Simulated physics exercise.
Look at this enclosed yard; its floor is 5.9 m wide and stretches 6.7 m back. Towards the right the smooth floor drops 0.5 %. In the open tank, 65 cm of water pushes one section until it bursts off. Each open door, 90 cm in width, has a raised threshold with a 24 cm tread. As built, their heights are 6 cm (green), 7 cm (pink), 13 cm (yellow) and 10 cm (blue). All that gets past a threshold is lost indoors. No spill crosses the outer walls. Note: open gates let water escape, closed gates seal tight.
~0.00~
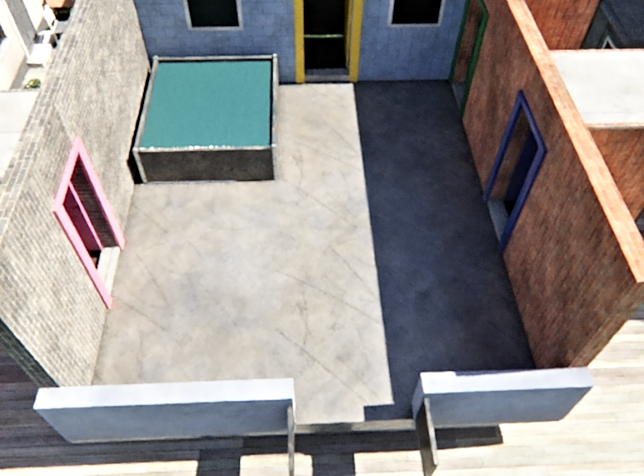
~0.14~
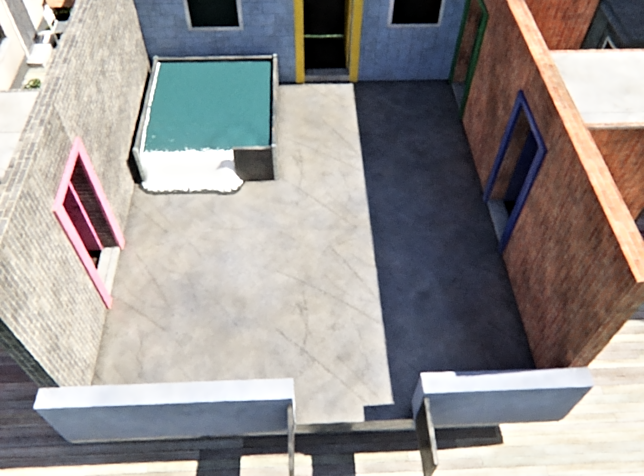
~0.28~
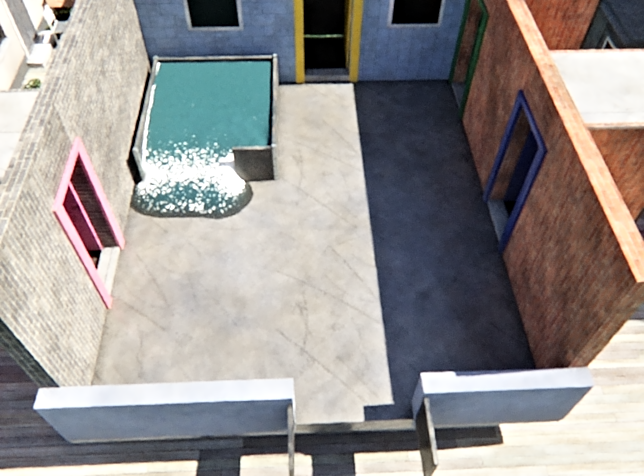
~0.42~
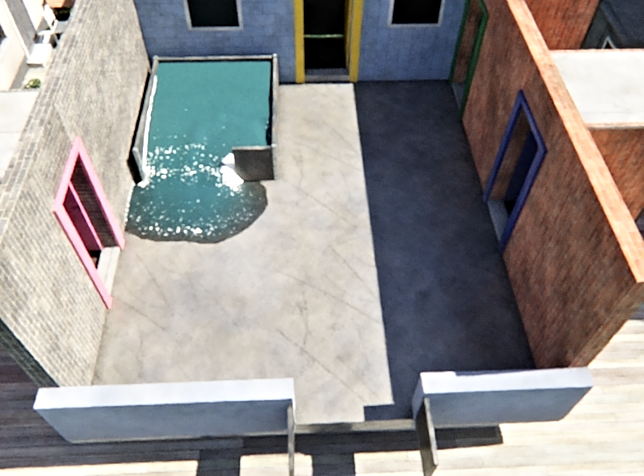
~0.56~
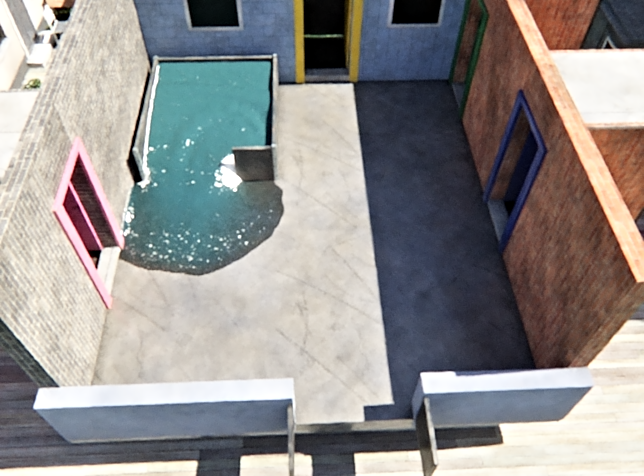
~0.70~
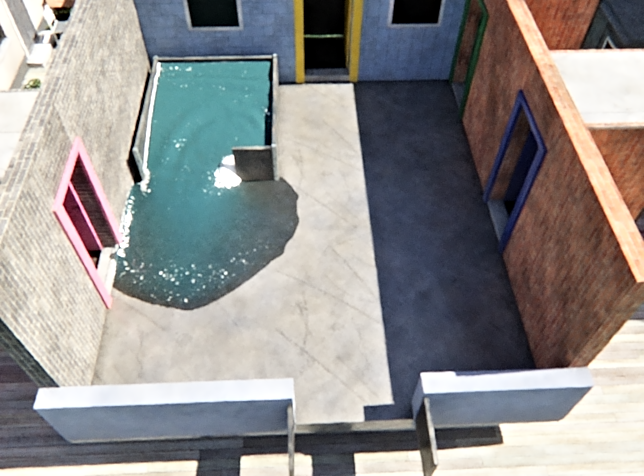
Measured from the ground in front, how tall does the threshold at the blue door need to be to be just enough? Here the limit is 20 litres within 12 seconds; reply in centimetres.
It needs to be about 8.5 cm tall.
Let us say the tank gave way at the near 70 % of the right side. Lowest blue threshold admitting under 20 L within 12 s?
Then 19 cm.
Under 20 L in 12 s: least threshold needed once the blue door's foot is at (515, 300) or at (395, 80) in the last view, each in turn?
Minimums: Roughly 17 cm and 10.5 cm.
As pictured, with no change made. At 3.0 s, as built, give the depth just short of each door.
Lab note, depth in cm: Green 0; pink 13; yellow 0; blue 0.
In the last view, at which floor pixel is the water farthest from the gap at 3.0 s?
At about (453, 399).
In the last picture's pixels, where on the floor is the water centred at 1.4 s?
My guess is close to (208, 170).
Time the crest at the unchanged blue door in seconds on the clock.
The depth peaks at about 6.0 seconds.
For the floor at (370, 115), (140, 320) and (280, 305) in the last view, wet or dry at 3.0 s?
So the three spots come out spared, swamped, swamped, in that order.
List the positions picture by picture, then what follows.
Still water, 65 cm deep, in the open tank at (211, 103); the blue door at (510, 181) is dry, in the first picture.
Water pours out at (191, 171) and has run 0.3 m, to (155, 191); about 5 cm deep outside, 65 cm at the back, in the second picture.
The gap is at (191, 172), the front 0.8 m out at (210, 215); the back of the open tank holds 65 cm, in the third picture.
The gap is at (191, 172), the front 1.3 m out at (193, 238); the back of the open tank holds 65 cm, in the fourth picture.
The gap is at (191, 173), the front 1.9 m out at (189, 270); the back of the open tank holds 65 cm, in the fifth picture.
The front is at (181, 304), 2.5 m from the gap at (191, 173); 5.1 m2 of floor is wet, 62 cm left at the back; the blue door at (510, 181), 5.1 m from the gap, is still 3.3 m from the nearest water, in the sixth picture.
After 1.4 s water covers 30 % of the floor, deepest (36 cm) near (100, 412); it has not reached the blue door.
After 3.0 s water covers 40 % of the floor, deepest (38 cm) near (115, 412); it has not reached the blue door.
After 12.0 s water covers 95 % of the floor, deepest (16 cm) near (338, 82); 8 cm at the blue door, 9 litres in over its 10 cm threshold.
At the blue door as built, the water arrived by 4.6 s and peaked near 13 cm at 5.8 s.
Run again over the same 12 s with other heights there, 50 litres in over 6.5 cm, 6 litres over 10.5 cm. The limit of 20 litres is kept from about 8.5 cm up.
